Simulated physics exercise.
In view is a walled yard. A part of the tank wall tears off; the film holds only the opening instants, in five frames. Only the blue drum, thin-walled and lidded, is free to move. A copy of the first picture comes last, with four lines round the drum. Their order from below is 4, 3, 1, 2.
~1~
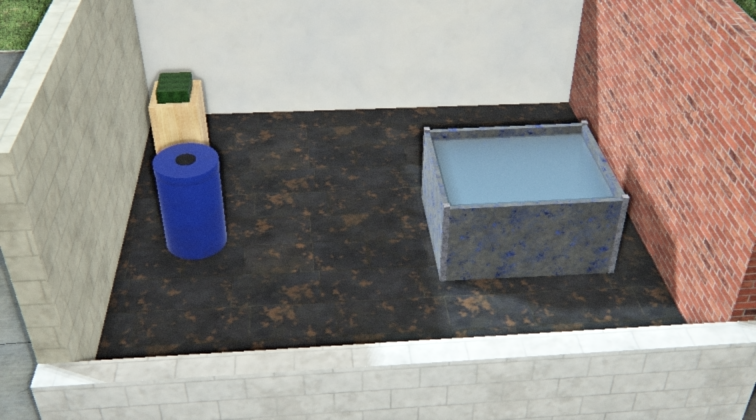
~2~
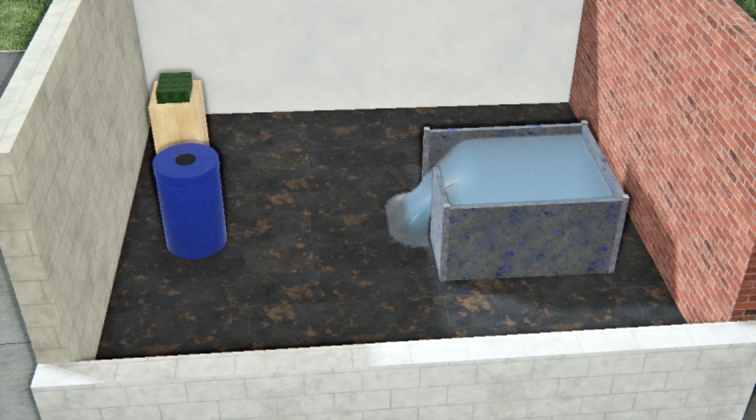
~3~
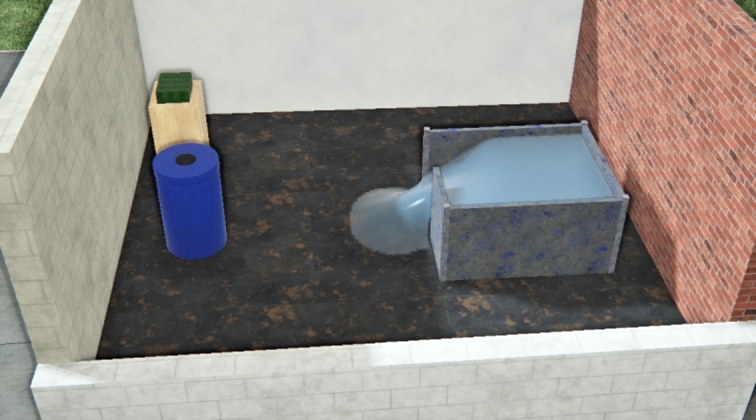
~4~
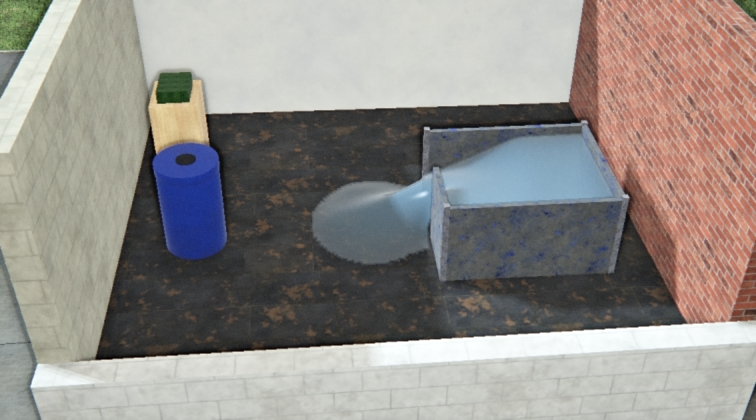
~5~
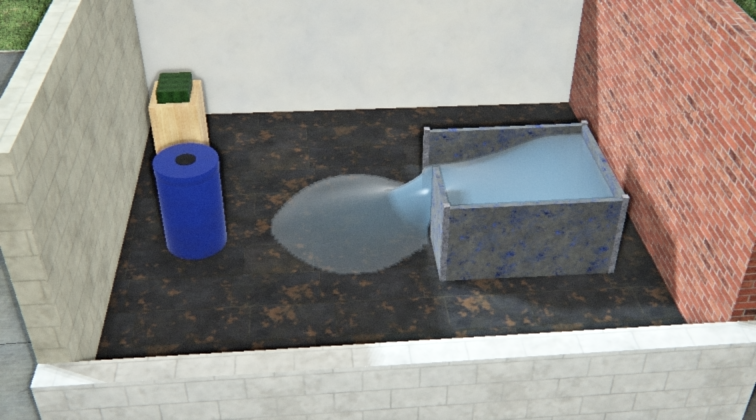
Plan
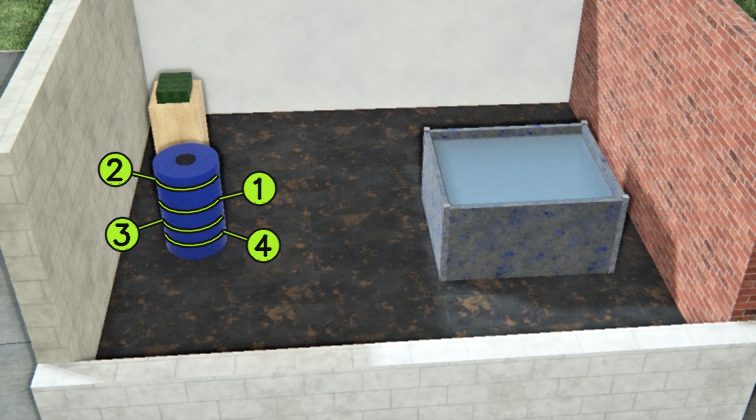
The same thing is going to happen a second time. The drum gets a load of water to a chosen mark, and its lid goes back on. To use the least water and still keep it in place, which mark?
The limit is 3.
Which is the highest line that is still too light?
It is 4.
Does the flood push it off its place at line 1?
No, not at all.
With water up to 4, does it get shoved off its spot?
Yes, it does.
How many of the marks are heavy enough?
Three of the four.
In lime, 1 at (187, 212); 2 at (184, 189); 3 at (190, 231); 4 at (192, 245); from the bottom up 4, 3, 1, 2.
With 1, it does not move.
With 2, it does not move.
With 3, it does not move.
With 4, it is pushed about half its own width away.
